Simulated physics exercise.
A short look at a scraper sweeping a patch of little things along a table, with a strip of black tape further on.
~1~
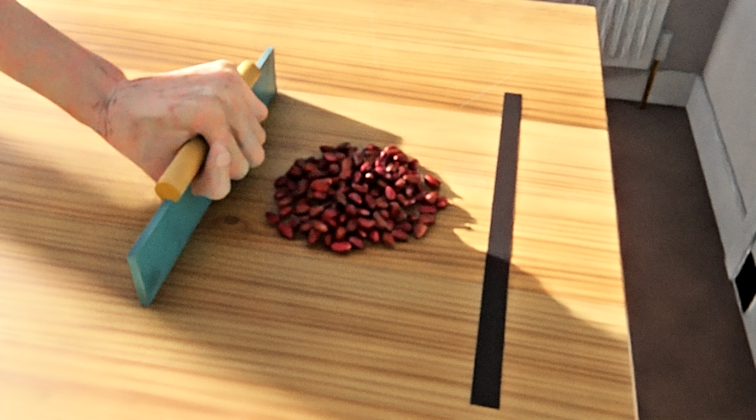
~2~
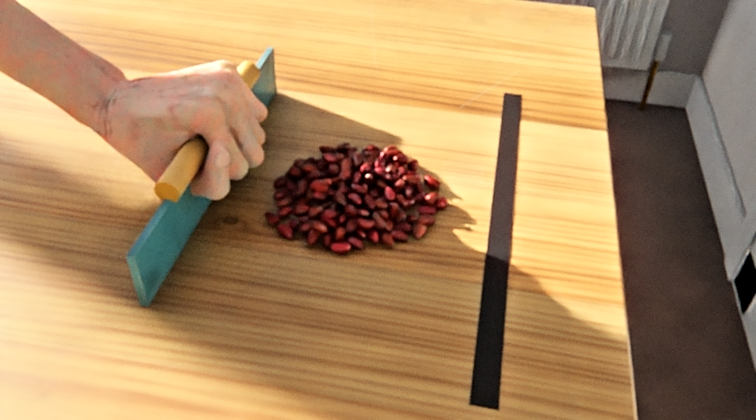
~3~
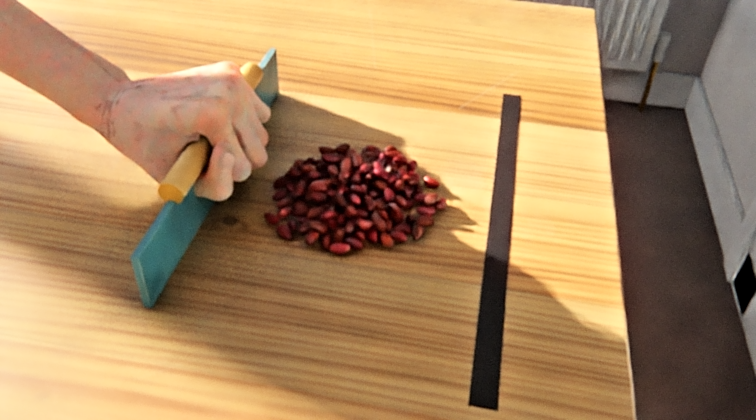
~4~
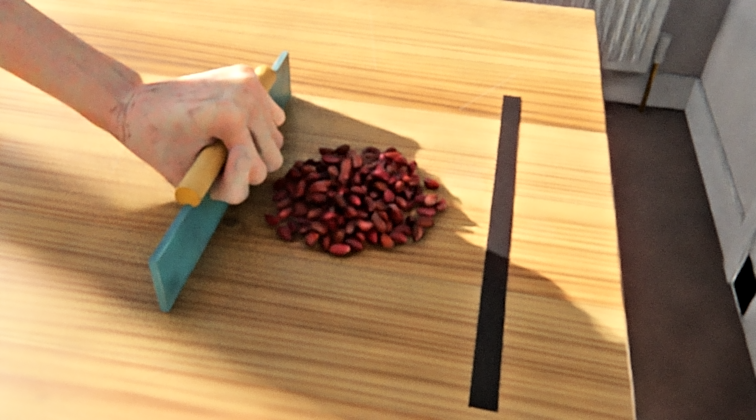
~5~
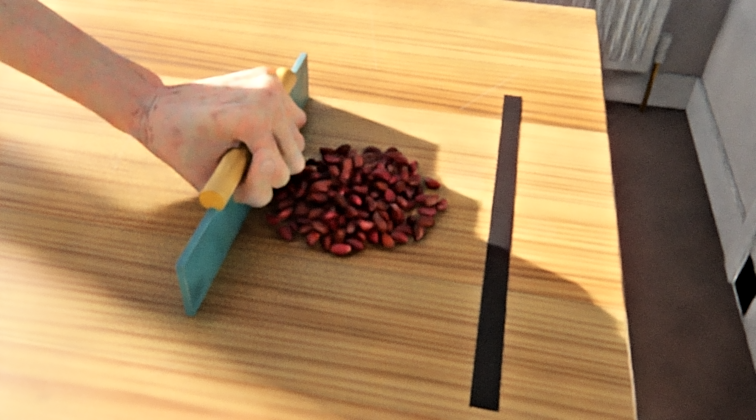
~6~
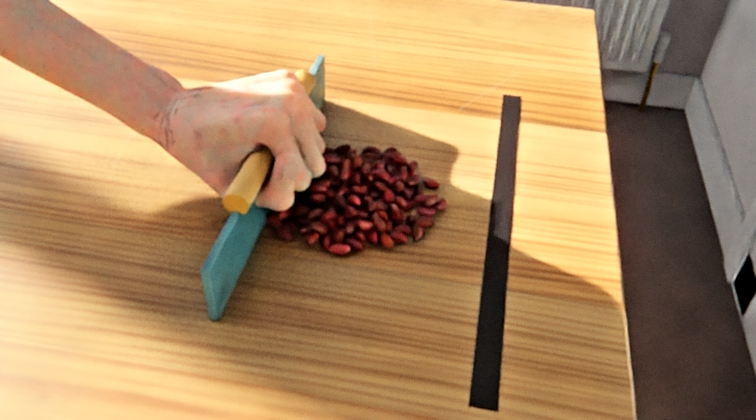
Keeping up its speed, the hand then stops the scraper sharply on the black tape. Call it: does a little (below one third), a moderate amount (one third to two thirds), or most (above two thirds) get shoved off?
A little, below one third.
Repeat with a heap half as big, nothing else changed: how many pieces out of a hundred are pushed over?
0 per cent, roughly.
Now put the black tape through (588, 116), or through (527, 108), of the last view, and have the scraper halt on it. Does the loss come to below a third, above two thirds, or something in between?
Beyond two thirds, then below one third.
Just after the last frame, scraper still moving, near (402, 159); heap all on the table, its front near (513, 208).
A moment on, scraper stopped at the black tape; heap just a few over the edge.
Further on, scraper stopped at the black tape; heap about a tenth over the edge.
When it is over, scraper stopped at the black tape; heap about a tenth over the edge.
